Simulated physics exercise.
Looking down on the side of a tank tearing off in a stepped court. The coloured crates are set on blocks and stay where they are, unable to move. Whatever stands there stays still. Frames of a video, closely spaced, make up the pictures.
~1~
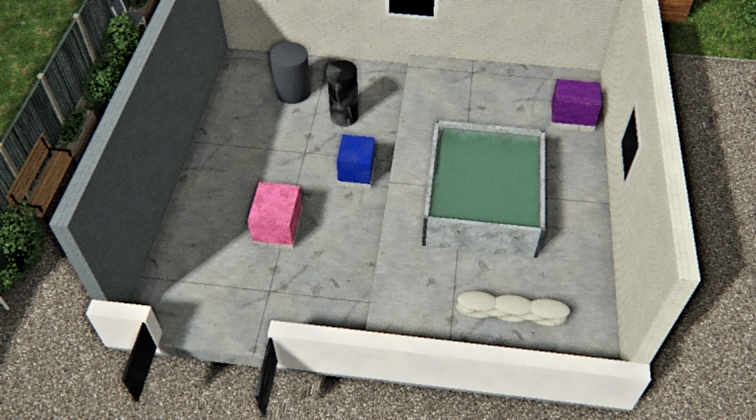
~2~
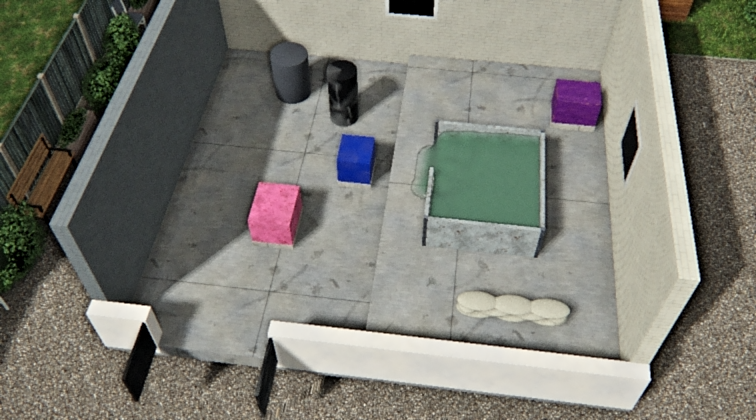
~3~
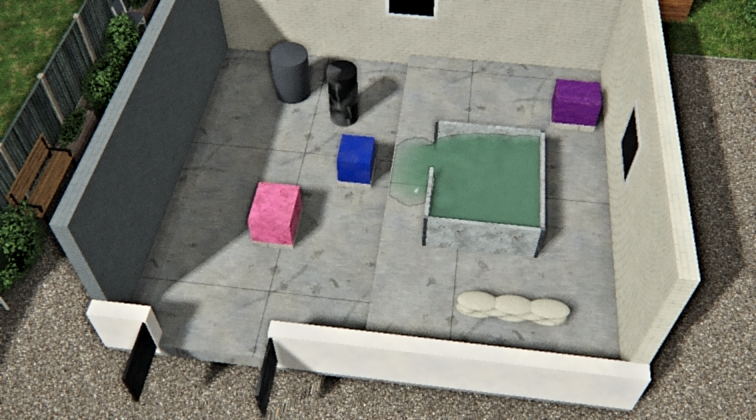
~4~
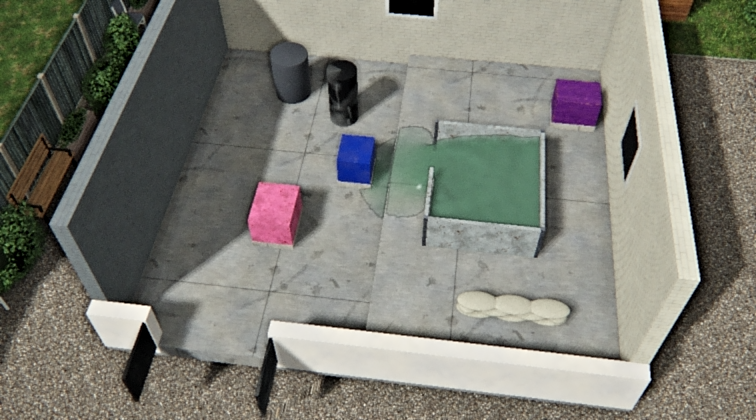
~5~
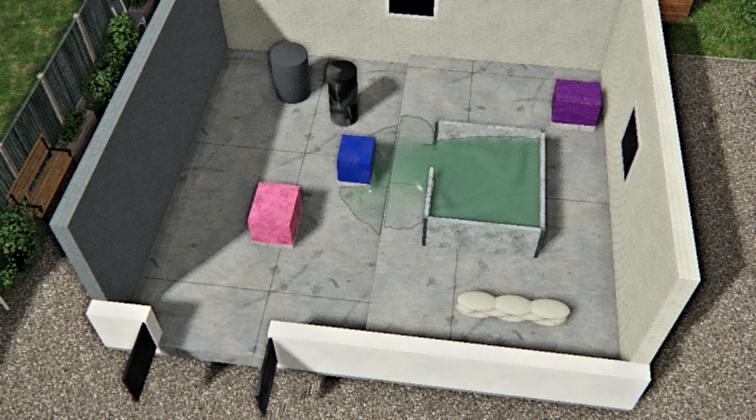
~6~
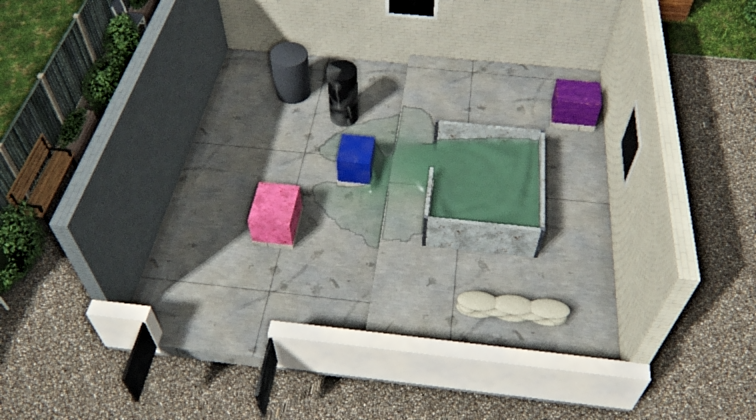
Green water pours left from a gap in the tank and spreads around the blue box.
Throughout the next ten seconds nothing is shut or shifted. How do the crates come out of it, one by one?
In order: The blue crate is hit. The pink crate is hit. The purple crate is spared.
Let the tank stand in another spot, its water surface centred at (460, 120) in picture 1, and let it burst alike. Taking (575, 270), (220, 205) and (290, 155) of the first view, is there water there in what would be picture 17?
First unwetted; next drenched; last drenched.
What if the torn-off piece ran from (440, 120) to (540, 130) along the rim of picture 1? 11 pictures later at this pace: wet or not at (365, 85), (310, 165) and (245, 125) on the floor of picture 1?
Okay, the first is waterlogged, the next is left untouched, and the last is left untouched.
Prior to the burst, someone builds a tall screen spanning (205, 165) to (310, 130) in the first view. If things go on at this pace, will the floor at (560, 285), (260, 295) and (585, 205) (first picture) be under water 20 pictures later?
First unwetted, then inundated, then unwetted.
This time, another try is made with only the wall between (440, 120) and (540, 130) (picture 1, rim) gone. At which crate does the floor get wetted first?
The crate marked purple, by my reading.
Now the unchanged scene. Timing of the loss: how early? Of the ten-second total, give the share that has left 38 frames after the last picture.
My figure: 45 percent.
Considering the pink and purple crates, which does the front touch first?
Note: The pink one is first.
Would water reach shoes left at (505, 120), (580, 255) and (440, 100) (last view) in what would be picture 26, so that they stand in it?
Taking the three spots one by one, I'd call them clear, clear and clear.
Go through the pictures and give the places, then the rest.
In the first picture, still water in the water tank at (486, 176).
In the second picture, the front is at (420, 195), out from the gap at (435, 165).
In the third picture, water pours out at (435, 165) and has run to (389, 189).
In the fourth picture, water pours out at (434, 166) and has run to (366, 193).
In the fifth picture, the front is at a hidden place, out from the gap at (434, 166).
In the sixth picture, the front is at (328, 148), out from the gap at (435, 165).
A moment on, water covers 15 % of the floor; the blue crate water round its plinth, the pink crate water round its plinth, the purple crate not reached.
Next, water covers 35 % of the floor; the blue crate water round its plinth, the pink crate water round its plinth, the purple crate not reached.
Then, water covers 45 % of the floor; the blue crate water round its plinth, the pink crate water round its plinth, the purple crate not reached.
Later, water covers 55 % of the floor; the blue crate water round its plinth, the pink crate water round its plinth, the purple crate not reached.
In the end, water covers 55 % of the floor; the blue crate was topped, the pink crate was topped, the purple crate stayed above the water.
